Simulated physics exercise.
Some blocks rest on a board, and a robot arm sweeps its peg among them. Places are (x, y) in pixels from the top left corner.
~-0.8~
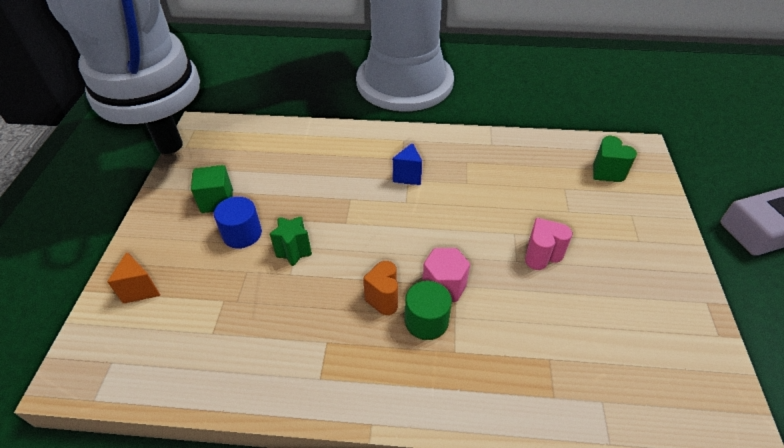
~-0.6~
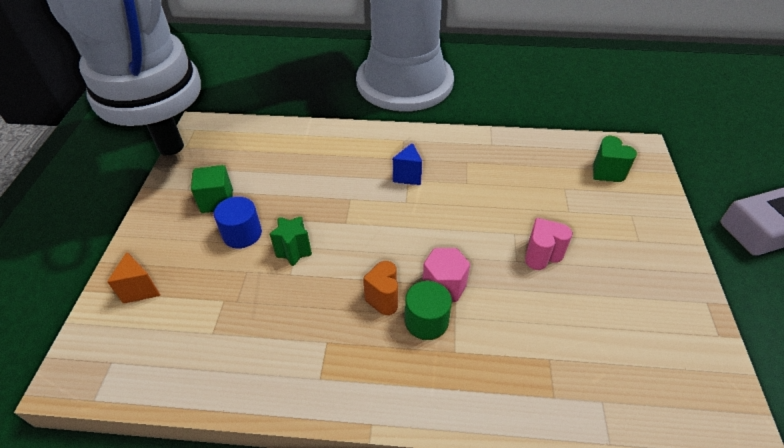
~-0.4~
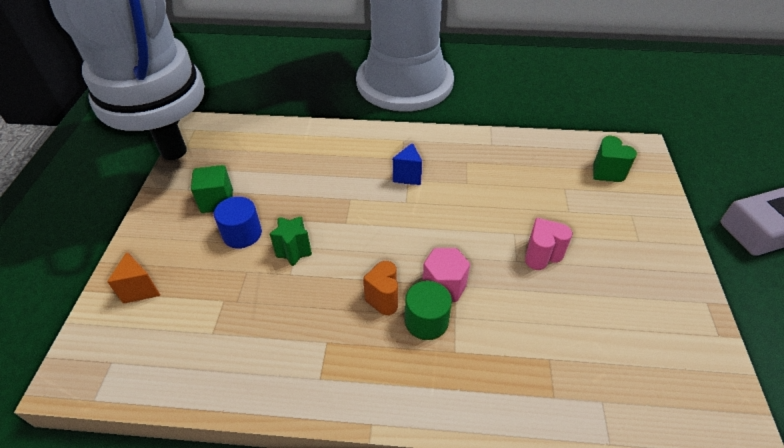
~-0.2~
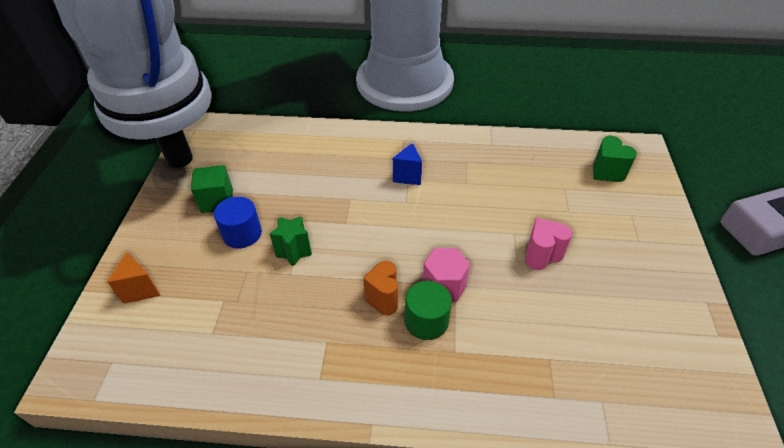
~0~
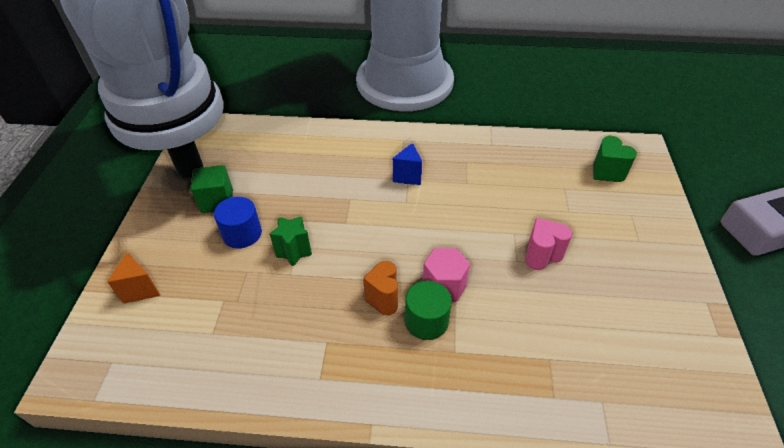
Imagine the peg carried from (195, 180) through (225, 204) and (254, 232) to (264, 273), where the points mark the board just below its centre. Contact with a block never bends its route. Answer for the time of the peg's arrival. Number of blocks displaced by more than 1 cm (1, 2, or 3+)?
Three or more.
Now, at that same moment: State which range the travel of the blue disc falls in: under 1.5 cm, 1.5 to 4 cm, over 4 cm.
It goes a long way, over 4 cm.
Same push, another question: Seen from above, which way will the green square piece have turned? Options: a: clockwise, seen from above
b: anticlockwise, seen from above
Choice b: Anticlockwise, seen from above.
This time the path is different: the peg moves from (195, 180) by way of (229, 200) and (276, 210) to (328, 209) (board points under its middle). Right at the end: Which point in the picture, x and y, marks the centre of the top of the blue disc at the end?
The point I'd pick in the picture is (246, 238).
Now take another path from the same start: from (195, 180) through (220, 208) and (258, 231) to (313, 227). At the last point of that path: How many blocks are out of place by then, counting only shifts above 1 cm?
Moved: 3 or more.
The first path, step by step. One third of the way, peg at (221, 194); green square piece at (231, 198), turned 25° anticlockwise; blue disc at (244, 222).
Two thirds of the way, peg at (251, 222); green square piece at (259, 230); blue disc at (263, 261); green star at (297, 236), turned 70° anticlockwise.
At the end, peg at (261, 263); green square piece at (274, 273), turned 20° anticlockwise; blue disc at (282, 308); green star at (304, 241), turned 110° anticlockwise.
